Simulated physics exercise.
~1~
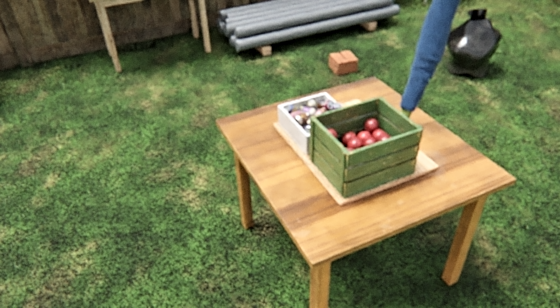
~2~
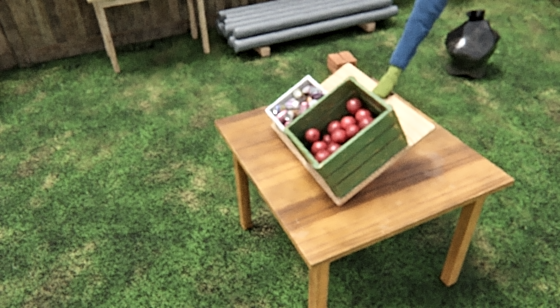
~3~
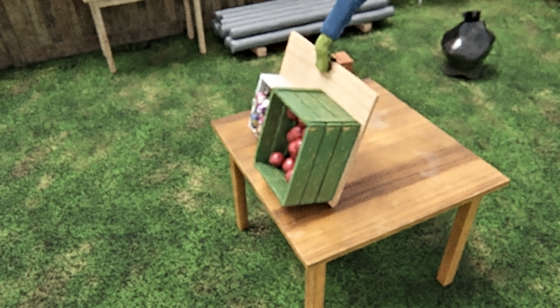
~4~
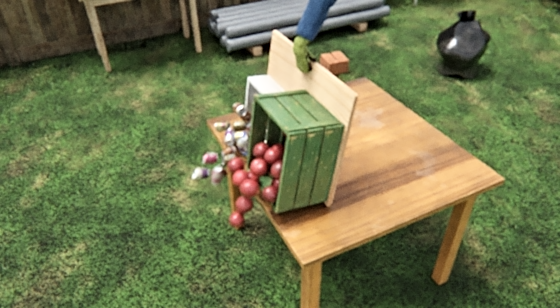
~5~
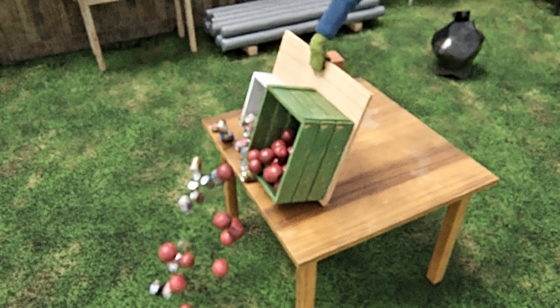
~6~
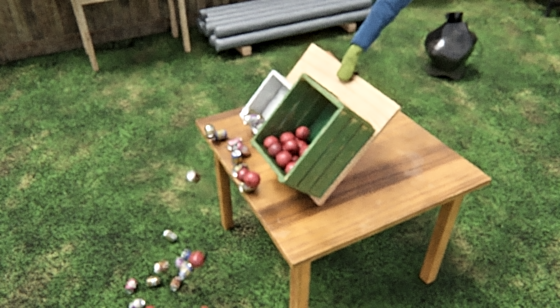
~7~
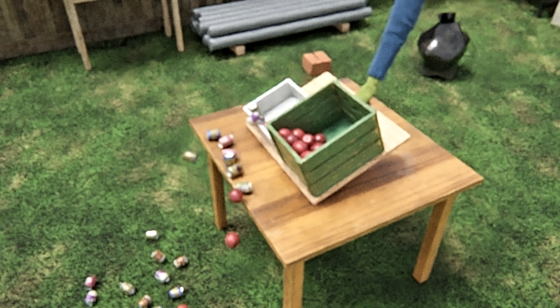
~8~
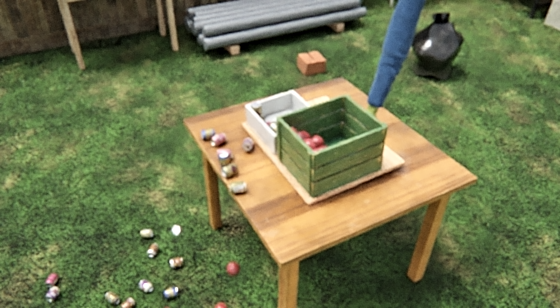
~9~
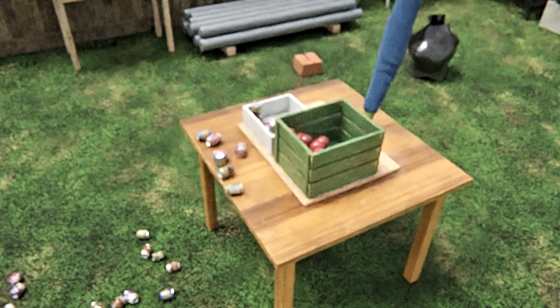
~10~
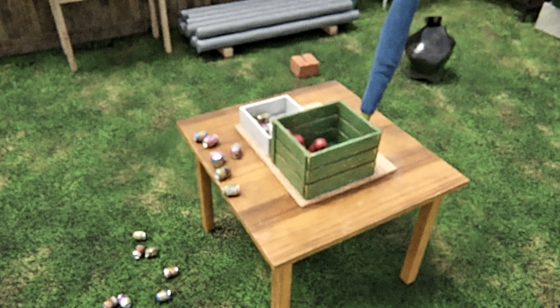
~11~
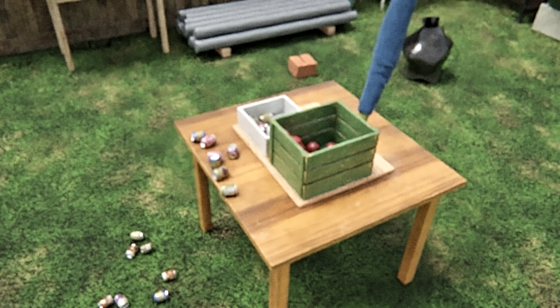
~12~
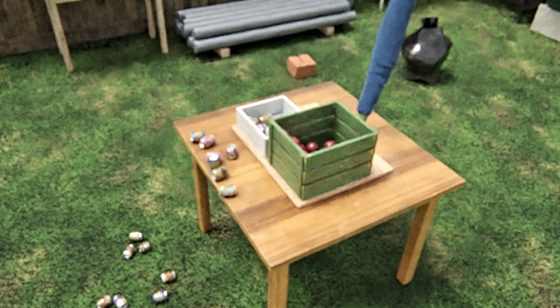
At the start, a green basket of red apples and a white basket of mini cans sit on a board on a wooden table in a grassy yard. A gloved hand in a blue sleeve lifts the board's right side, tipping both baskets steeply to the left. Cans and apples tumble out over the table's edge onto the grass. The hand then lowers the board until it lies flat again. In the end, several cans rest on the tabletop, others are scattered on the grass, and some apples remain in the green basket.
